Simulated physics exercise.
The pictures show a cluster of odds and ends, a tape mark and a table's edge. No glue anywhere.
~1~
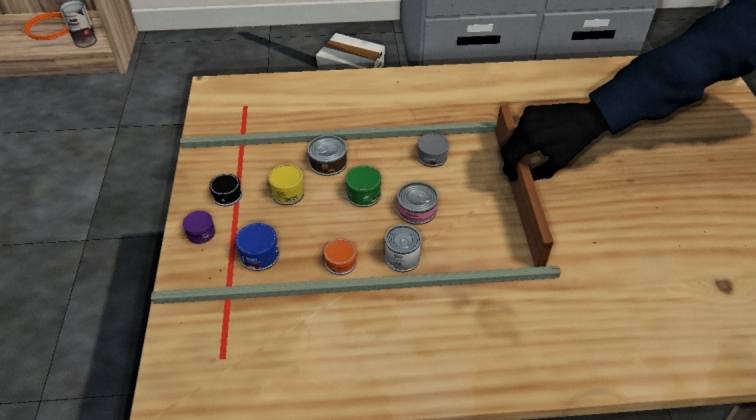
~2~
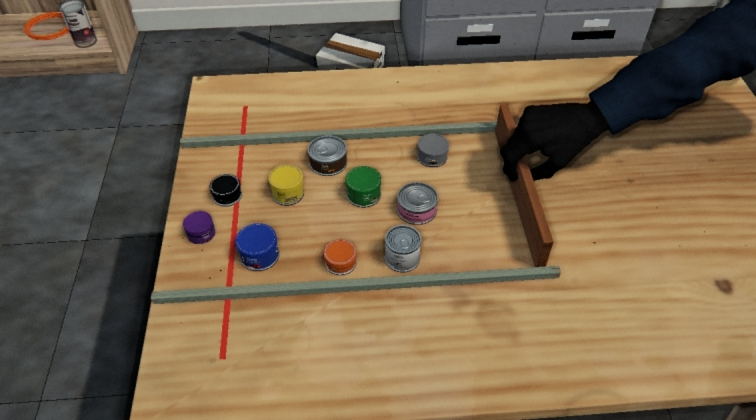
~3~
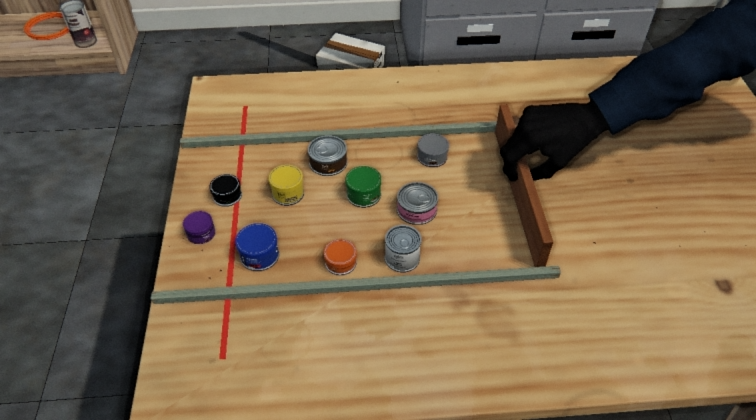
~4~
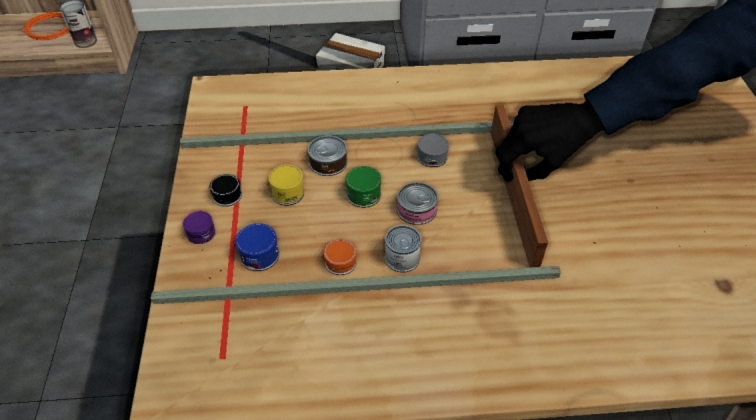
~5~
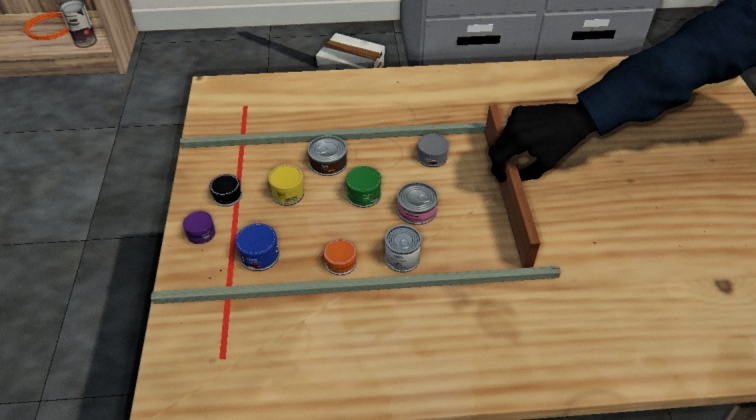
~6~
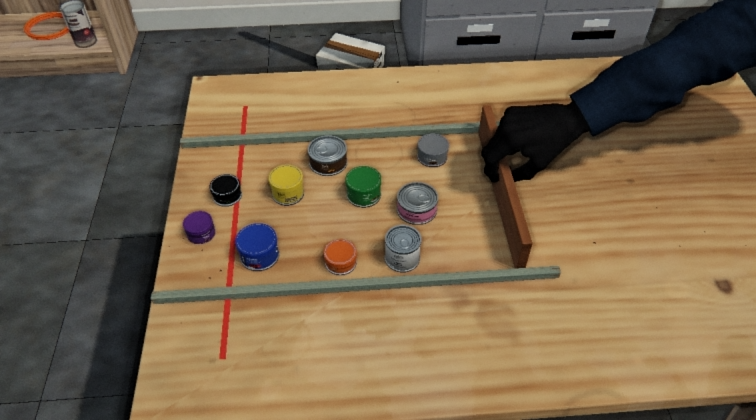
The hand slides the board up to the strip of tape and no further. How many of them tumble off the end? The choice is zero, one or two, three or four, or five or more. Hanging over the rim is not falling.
The number that fall off is one or two.
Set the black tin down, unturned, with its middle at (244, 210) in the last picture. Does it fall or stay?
From there it stays on.
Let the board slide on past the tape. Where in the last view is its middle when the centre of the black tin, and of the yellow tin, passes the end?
Its middle is around (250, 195) and around (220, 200).
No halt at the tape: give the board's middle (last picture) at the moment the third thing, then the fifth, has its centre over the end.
At (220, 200) for the third, at (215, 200) for the fifth.
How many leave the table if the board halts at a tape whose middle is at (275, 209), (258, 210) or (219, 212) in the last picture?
In that order 0, 0 and 3.
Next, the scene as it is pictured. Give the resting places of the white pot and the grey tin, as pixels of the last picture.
About (211, 262), and the other about (223, 162).
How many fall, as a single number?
In all, 1 of them.
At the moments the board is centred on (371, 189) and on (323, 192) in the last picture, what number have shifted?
First 6, then 8.
Soon after, none off yet; purple tub at rest near (199, 228); black tin at rest near (226, 190); blue pot at rest near (258, 247).
At rest, the number that fall off is one or two; fallen, black tin.
